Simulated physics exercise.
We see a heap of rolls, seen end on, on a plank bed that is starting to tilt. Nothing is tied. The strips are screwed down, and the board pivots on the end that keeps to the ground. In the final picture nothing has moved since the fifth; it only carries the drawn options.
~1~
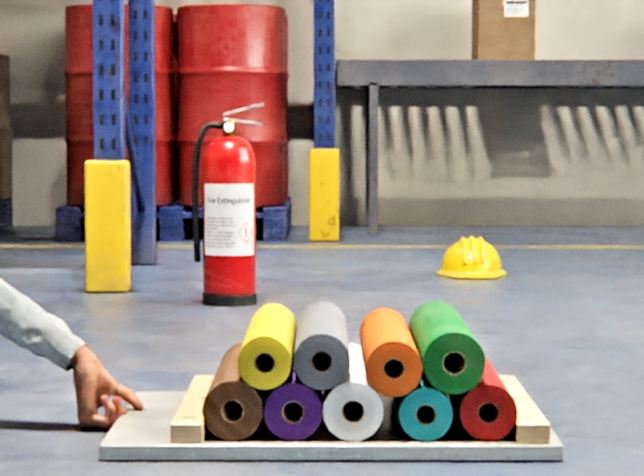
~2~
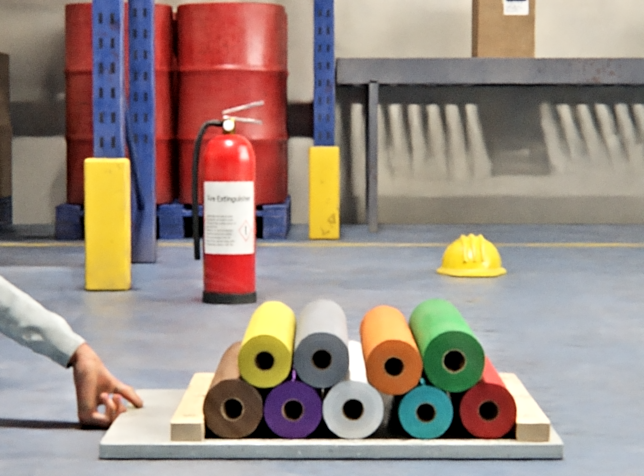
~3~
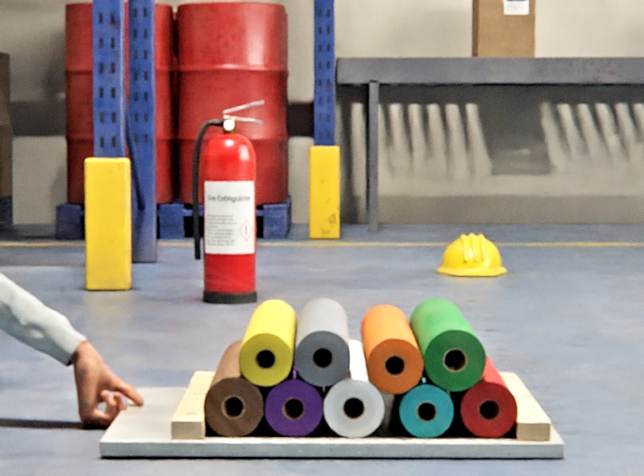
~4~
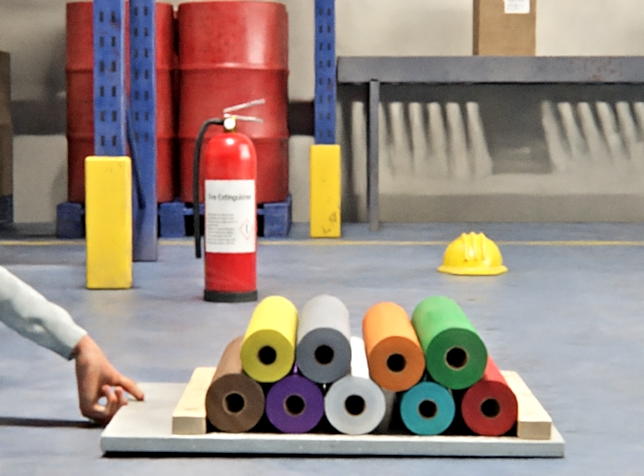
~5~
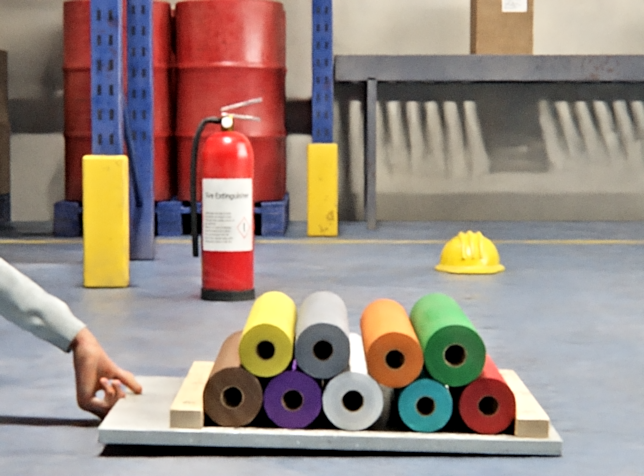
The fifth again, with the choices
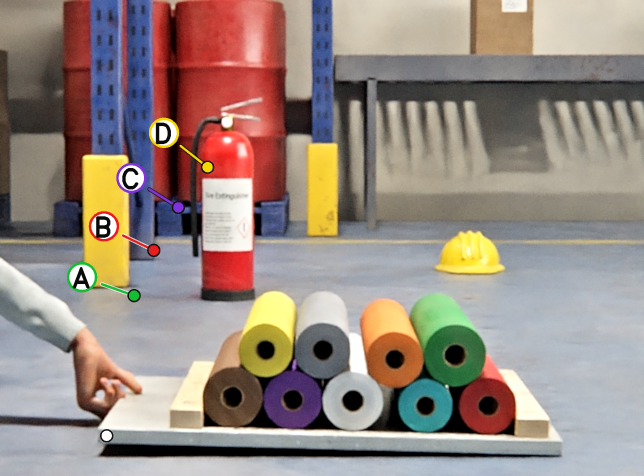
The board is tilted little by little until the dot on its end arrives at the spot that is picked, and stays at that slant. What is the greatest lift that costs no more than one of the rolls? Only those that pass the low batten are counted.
No higher than A.
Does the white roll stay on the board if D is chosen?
The white roll: Yes.
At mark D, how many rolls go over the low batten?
The count is four.
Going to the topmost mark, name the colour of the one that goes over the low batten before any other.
It is the green one.
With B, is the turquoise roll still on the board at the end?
The turquoise roll: Yes.
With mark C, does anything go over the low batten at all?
Yes, at C.
On the marked copy, A at (134, 295); B at (154, 250); C at (178, 207); D at (208, 167); the white dot at (107, 436).
With A. Early on, board at 14°.
Further on, board at 20°.
At the end, board at 20°, one over the low batten (green).
As for the rest, B two over the low batten (green, orange); C four over the low batten (green, yellow, orange, grey); D four over the low batten (green, yellow, orange, grey).
